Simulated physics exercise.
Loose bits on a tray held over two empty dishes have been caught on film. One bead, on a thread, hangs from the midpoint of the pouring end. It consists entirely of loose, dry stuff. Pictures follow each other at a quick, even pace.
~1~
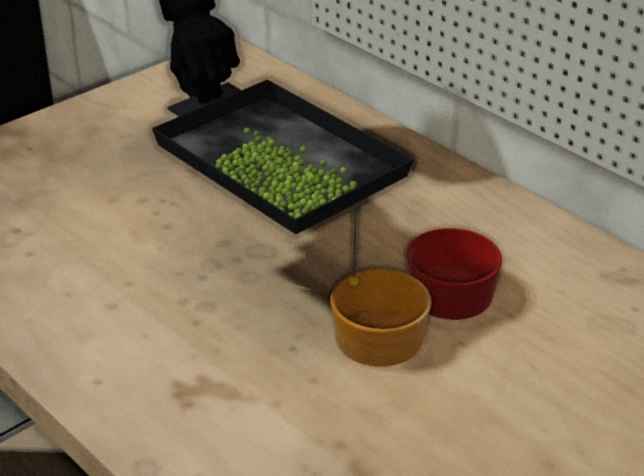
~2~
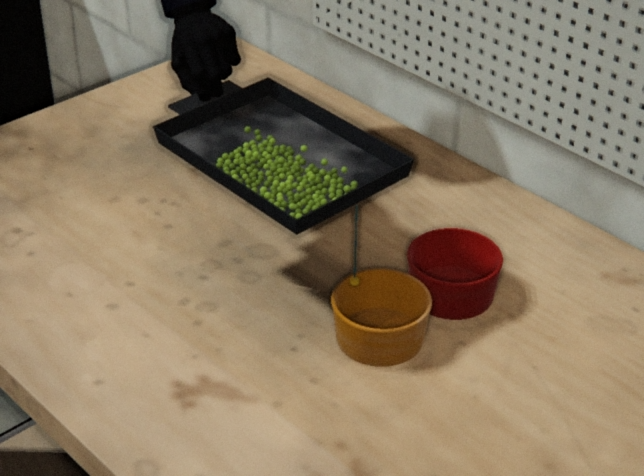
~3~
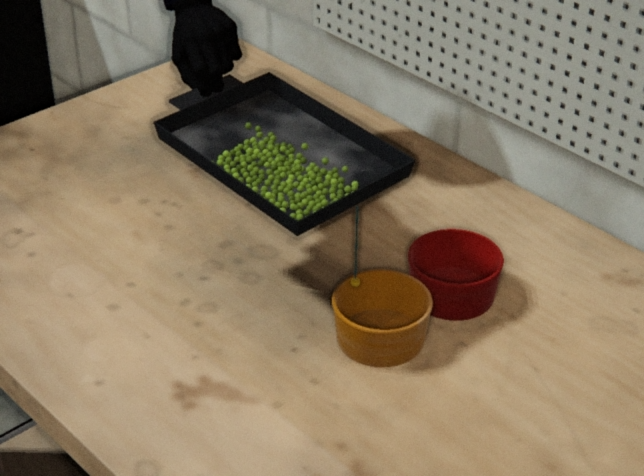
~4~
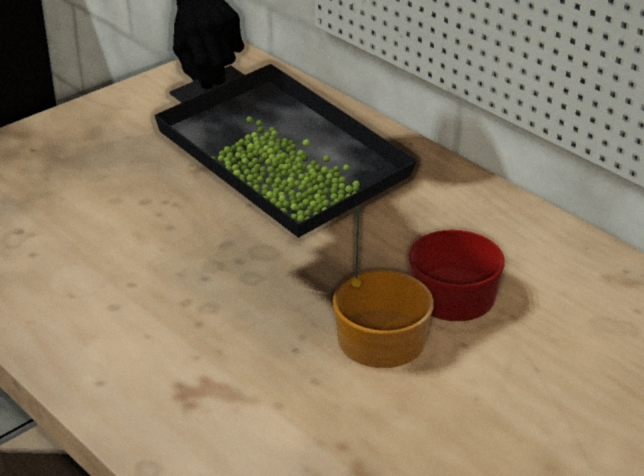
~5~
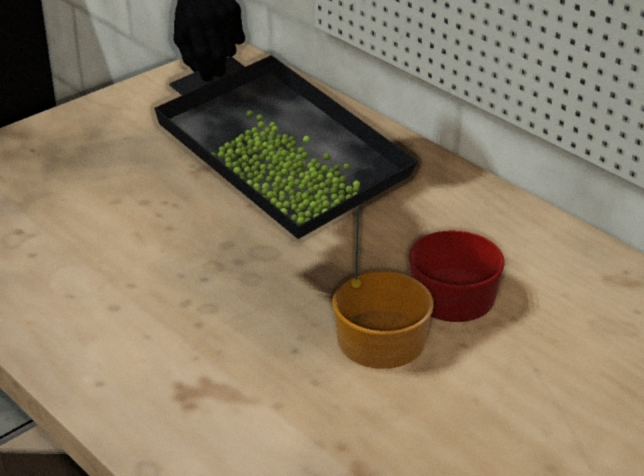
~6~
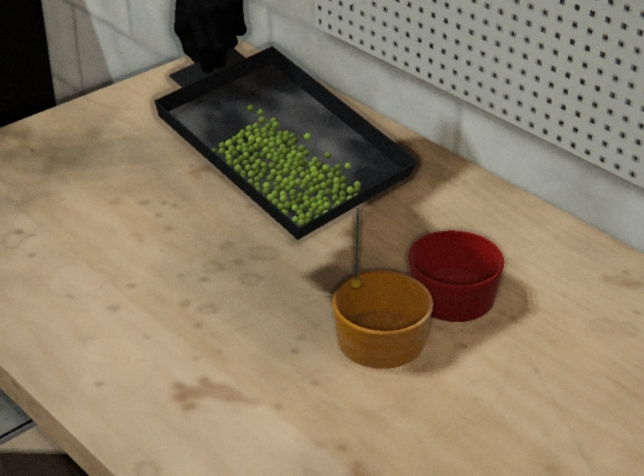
A black tray of green peas, gripped by a black-gloved hand above an orange dish and a red one, tilted slightly as its handle end rose, while the peas barely shifted.
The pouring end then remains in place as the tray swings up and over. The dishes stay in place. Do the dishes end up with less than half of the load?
Yes, they get under half.
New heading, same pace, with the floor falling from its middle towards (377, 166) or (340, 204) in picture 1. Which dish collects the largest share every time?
The right-side dish first and the left-side dish second.
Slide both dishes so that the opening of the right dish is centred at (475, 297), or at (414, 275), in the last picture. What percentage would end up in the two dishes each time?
30, then 80 %.
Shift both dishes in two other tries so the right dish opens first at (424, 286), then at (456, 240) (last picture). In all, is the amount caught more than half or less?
The first place gets the greater share, the second a lesser share.
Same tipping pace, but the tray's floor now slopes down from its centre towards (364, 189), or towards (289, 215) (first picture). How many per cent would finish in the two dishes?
Respectively close to 80 and 0 in a hundred.
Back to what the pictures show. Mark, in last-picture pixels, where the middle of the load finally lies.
Resting centre, last frame: Roughly (341, 392).
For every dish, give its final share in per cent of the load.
I'd say the left dish holds some 20 % and the right dish some 0 %.
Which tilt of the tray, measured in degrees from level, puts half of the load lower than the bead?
The tilt is near 95° by then.
Soon after the last picture, tray tipped steeply; all on the tray.
A little later, tray tipped right over; about half on the tray; a stray few in the left dish; a small part outside both; about a third in the air.
Later still, tray tipped past a quarter turn; about a quarter in the left dish; most outside both.
At rest, tray tipped past a quarter turn; about a quarter in the left dish; none in the right dish; most outside both.
